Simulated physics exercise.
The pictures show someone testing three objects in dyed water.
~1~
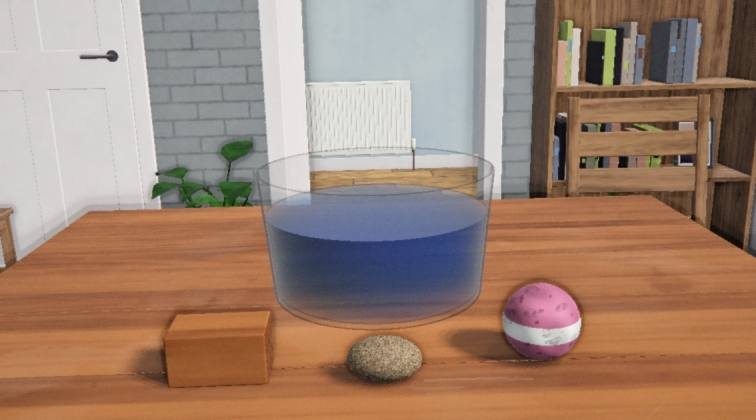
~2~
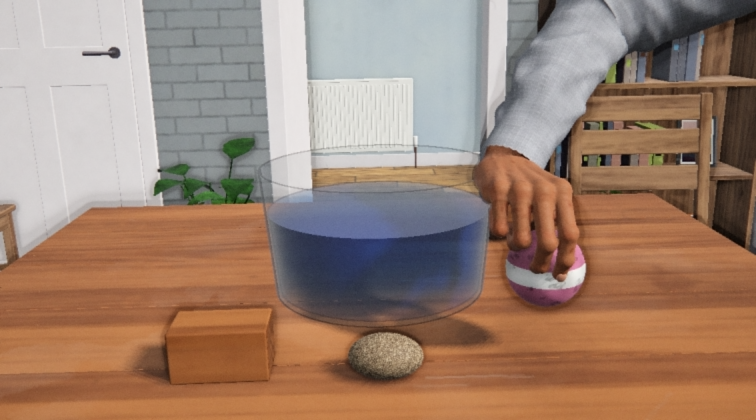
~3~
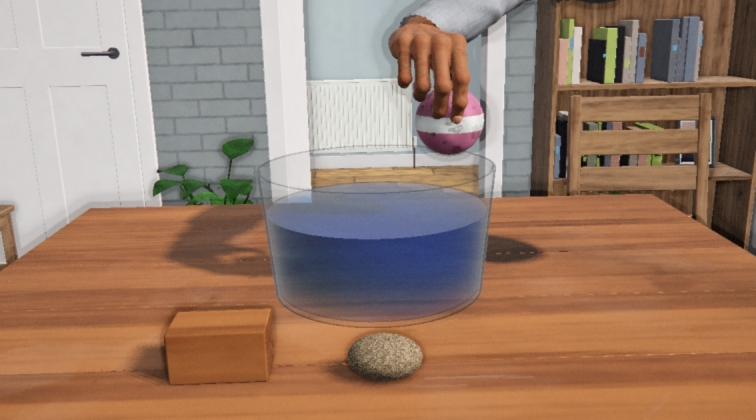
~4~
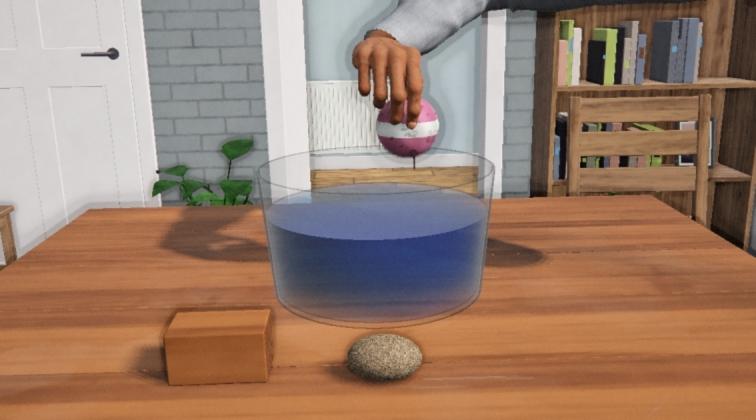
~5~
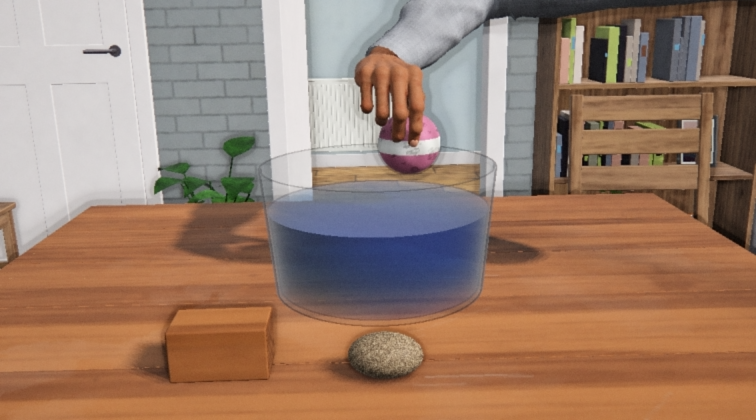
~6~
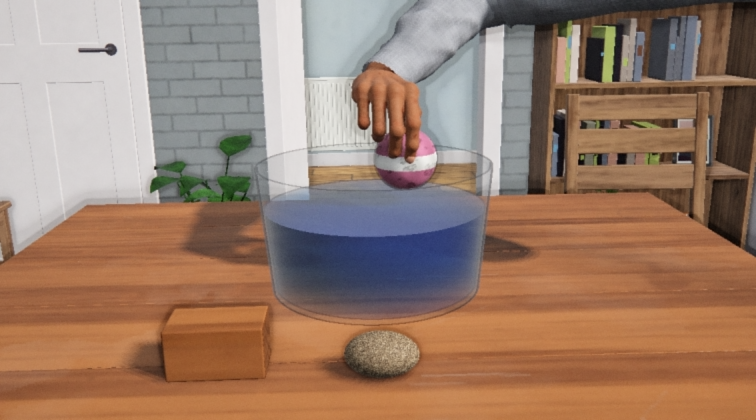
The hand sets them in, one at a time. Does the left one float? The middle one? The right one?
Left bobs on top; middle ends on the bottom; right bobs on top.
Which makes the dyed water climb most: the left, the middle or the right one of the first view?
The left one.
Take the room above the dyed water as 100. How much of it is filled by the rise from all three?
Some 10 per cent.
Next, the tennis ball rides on the surface.
After that, the stone sinks.
Finally, the wooden block rides on the surface; afloat, wooden block and tennis ball.
